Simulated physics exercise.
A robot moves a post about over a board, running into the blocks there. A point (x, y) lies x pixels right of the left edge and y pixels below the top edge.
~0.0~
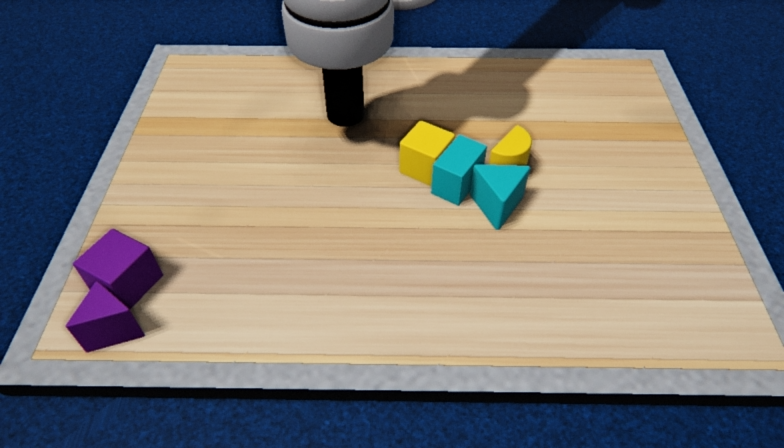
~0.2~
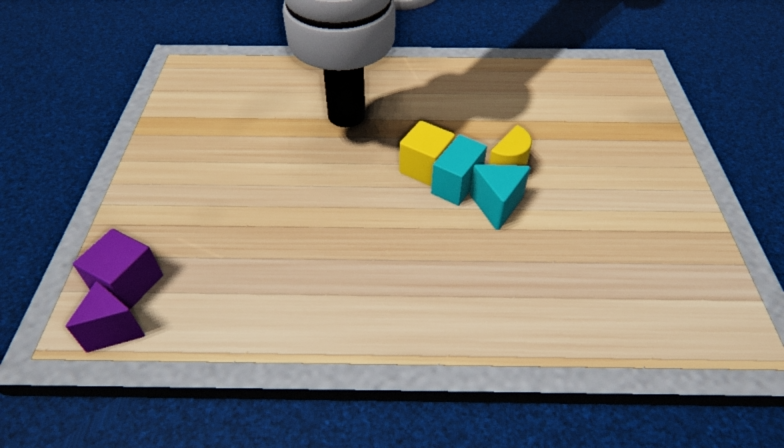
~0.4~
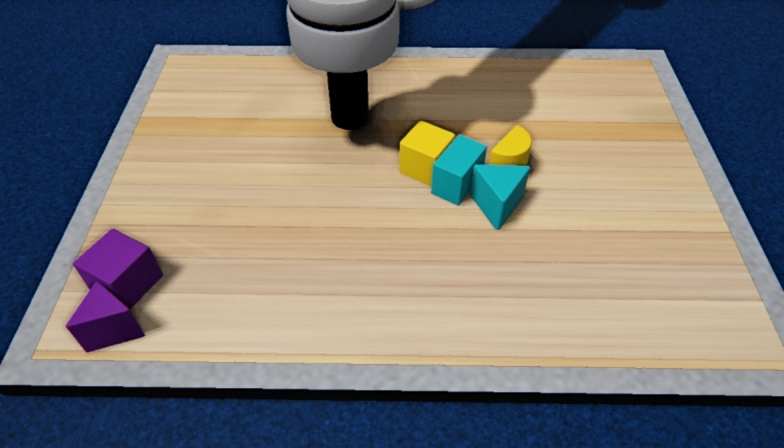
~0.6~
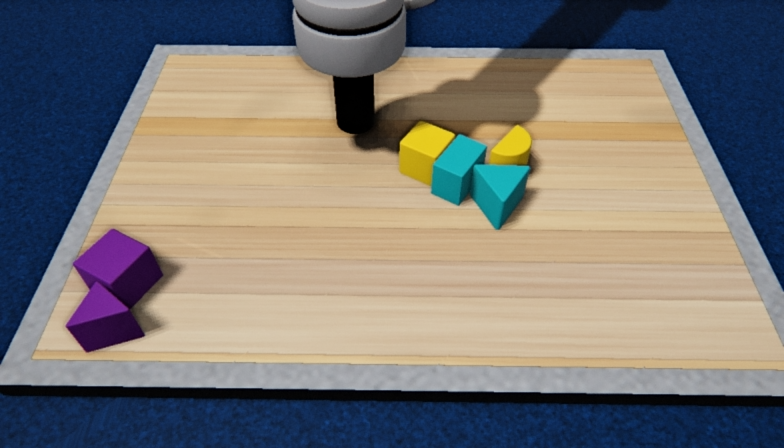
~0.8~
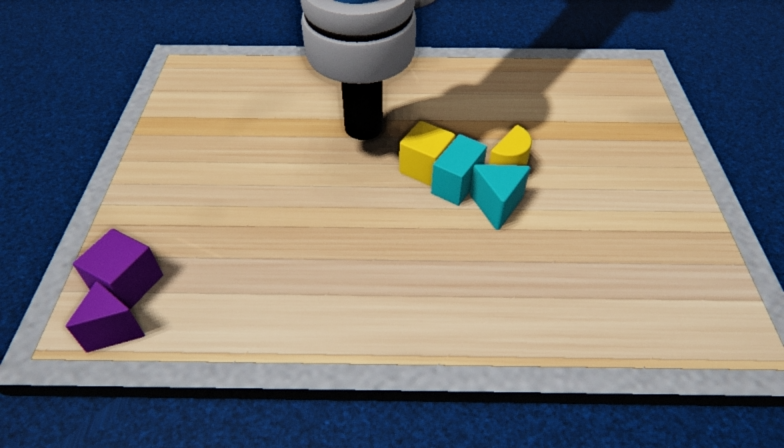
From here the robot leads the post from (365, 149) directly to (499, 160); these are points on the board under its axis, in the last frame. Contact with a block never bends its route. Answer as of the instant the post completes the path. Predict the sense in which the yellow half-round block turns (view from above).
It turns counter-clockwise.
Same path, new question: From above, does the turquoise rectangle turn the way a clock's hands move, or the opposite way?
From above, it turns clockwise.
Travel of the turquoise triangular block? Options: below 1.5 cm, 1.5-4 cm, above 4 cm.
It goes a long way, over 4 cm.
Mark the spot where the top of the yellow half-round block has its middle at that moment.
It sits at (537, 147).
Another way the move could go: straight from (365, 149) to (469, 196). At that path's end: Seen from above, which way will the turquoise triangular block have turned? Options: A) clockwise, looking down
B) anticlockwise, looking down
A
On the path given first. One third of the way, post at (411, 131); yellow square piece at (442, 141); turquoise rectangle at (470, 160); turquoise triangular block at (512, 181); yellow half-round block at (518, 143), turned 15° anticlockwise.
Two thirds of the way, post at (458, 135); yellow square piece at (482, 152), turned 45° clockwise; turquoise rectangle at (491, 179), turned 45° clockwise; turquoise triangular block at (531, 200), turned 30° anticlockwise; yellow half-round block at (521, 144), turned 30° anticlockwise.
At the end, post at (503, 139); yellow square piece at (500, 158), turned 65° clockwise; turquoise rectangle at (498, 186), turned 60° clockwise; turquoise triangular block at (538, 213), turned 35° anticlockwise; yellow half-round block at (537, 147), turned 25° anticlockwise.
